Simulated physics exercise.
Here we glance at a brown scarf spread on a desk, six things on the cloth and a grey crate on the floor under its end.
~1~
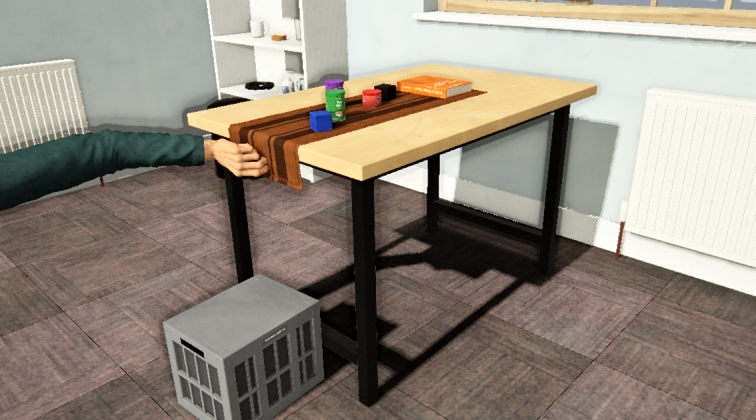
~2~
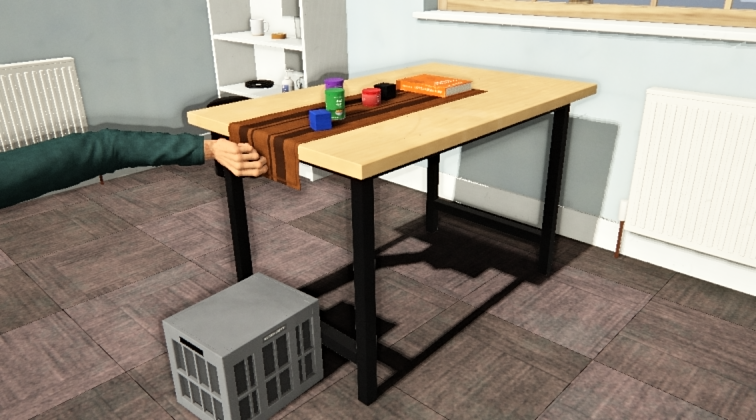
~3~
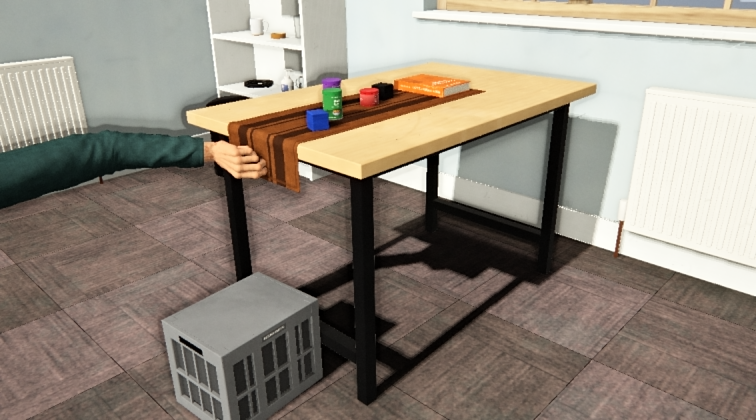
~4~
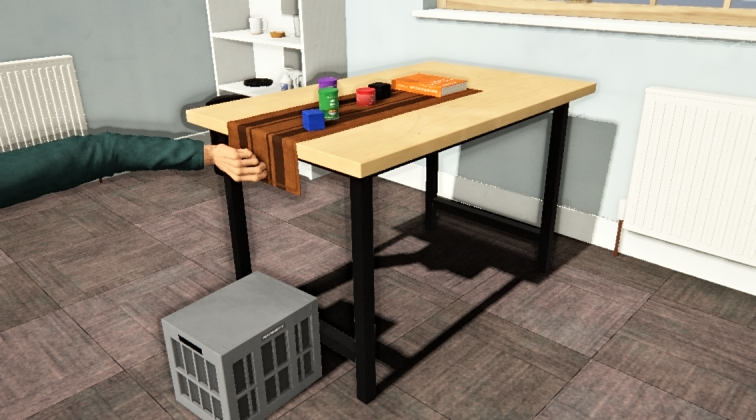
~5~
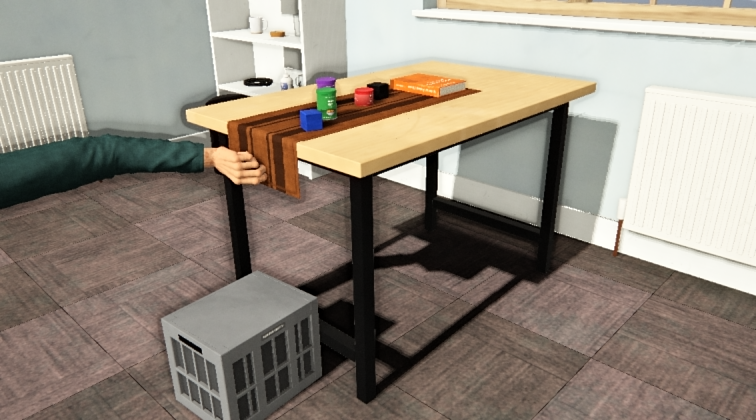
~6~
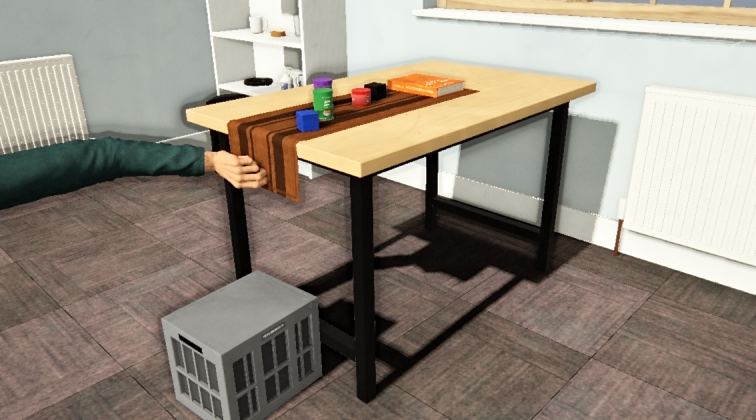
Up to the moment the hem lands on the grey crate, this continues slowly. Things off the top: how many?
Three.
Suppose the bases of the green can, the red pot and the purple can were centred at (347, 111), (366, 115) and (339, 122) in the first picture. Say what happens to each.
Briefly: Green can drops; red pot drops; purple can drops.
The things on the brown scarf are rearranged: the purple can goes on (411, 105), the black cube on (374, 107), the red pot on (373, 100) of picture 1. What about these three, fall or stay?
My call: The purple can hangs on; the black cube hangs on; the red pot hangs on.
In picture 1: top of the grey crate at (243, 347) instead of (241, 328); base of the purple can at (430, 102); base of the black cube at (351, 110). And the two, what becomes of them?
Purple can stays, black cube is gone.
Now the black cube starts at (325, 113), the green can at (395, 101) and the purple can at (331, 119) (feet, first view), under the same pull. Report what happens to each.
The black cube tumbles off, the green can survives, the purple can is carried off.
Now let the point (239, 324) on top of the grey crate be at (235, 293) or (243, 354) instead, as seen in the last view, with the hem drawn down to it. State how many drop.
The first gives 2, the second 4.
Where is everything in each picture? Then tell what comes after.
The first picture shows hem (302, 190); blue cube (320, 113); green can (335, 91); purple can (334, 81); red pot (372, 91); black cube (385, 85); top of the crate (241, 328).
The second picture shows hem (300, 190); blue cube (320, 112).
The third picture shows hem (300, 192); green can (332, 90).
The fourth picture shows hem (300, 196); purple can (328, 79); top of the crate (239, 325).
The fifth picture shows hem (300, 198); red pot (364, 89).
The sixth picture shows hem (300, 203); blue cube (307, 112); green can (323, 90); purple can (323, 79); red pot (361, 90); black cube (375, 84).
Early on, hem near (266, 215); all still up.
Midway, hem near (268, 241); blue cube gone.
Near the end, hem on the crate; blue cube, green can and purple can gone.
Finally, hem on the crate; blue cube, green can and purple can gone. The answer is three.
